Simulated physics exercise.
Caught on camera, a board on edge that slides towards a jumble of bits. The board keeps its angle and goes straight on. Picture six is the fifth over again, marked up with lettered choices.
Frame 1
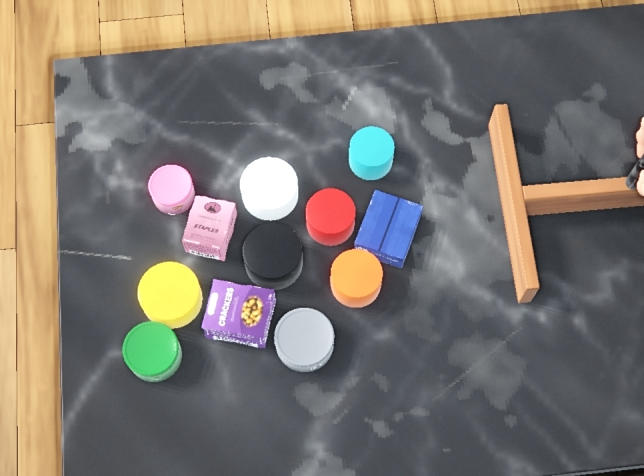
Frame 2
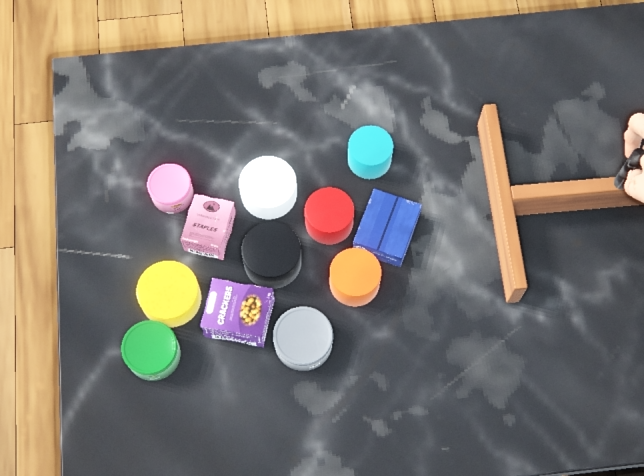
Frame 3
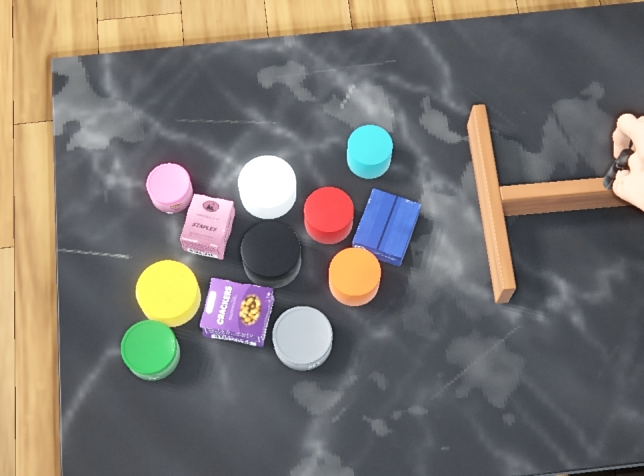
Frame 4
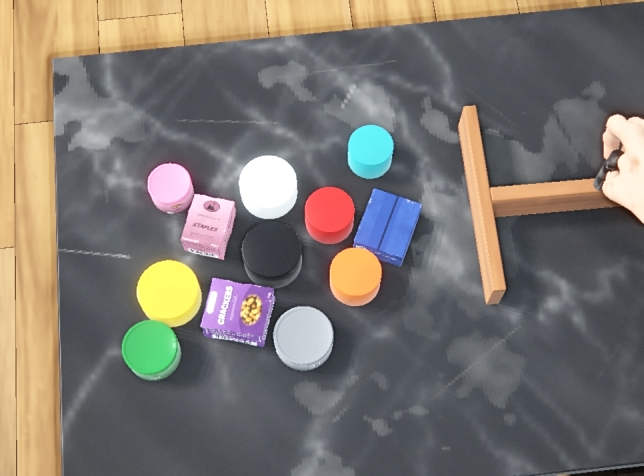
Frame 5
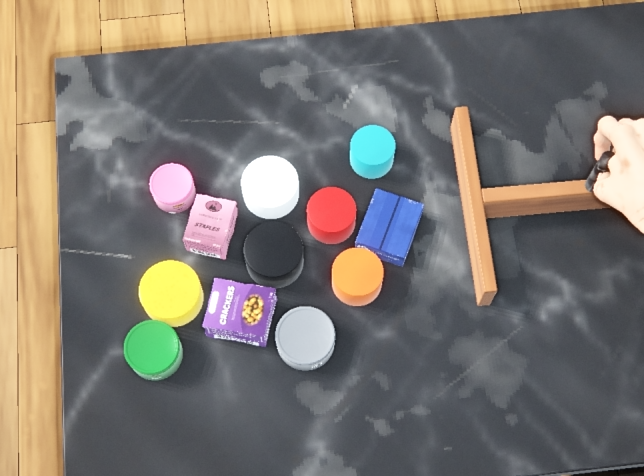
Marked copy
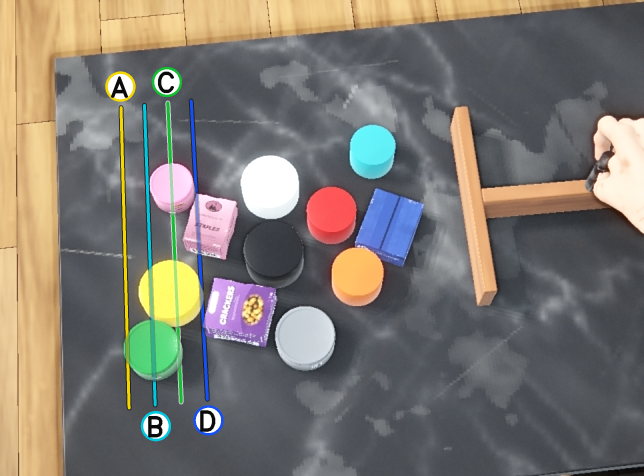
The footage shows a cluster of colourful round containers, a blue box, a pink box and a purple packet on a dark marbled surface, while a hand at the right slides a T-shaped wooden board slowly leftward towards them.
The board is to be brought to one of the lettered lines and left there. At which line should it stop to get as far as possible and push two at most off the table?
It should halt at B.
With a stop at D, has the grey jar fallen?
No.
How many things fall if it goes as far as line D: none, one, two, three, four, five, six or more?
The count is none.
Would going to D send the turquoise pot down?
No.
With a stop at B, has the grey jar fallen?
No.
On the marked copy, A at (125, 250); B at (150, 247); C at (174, 245); D at (199, 242).
With B. Early on, board (358, 208); turquoise pot (322, 157); white tin (249, 178).
Further on, board (240, 220); yellow pot (109, 315); pink box (114, 239).
At the end, board (149, 230); pink box over the edge; pink jar over the edge; two fallen.
As for the rest, A drops five; C is within the limit but short; D is within the limit but short.
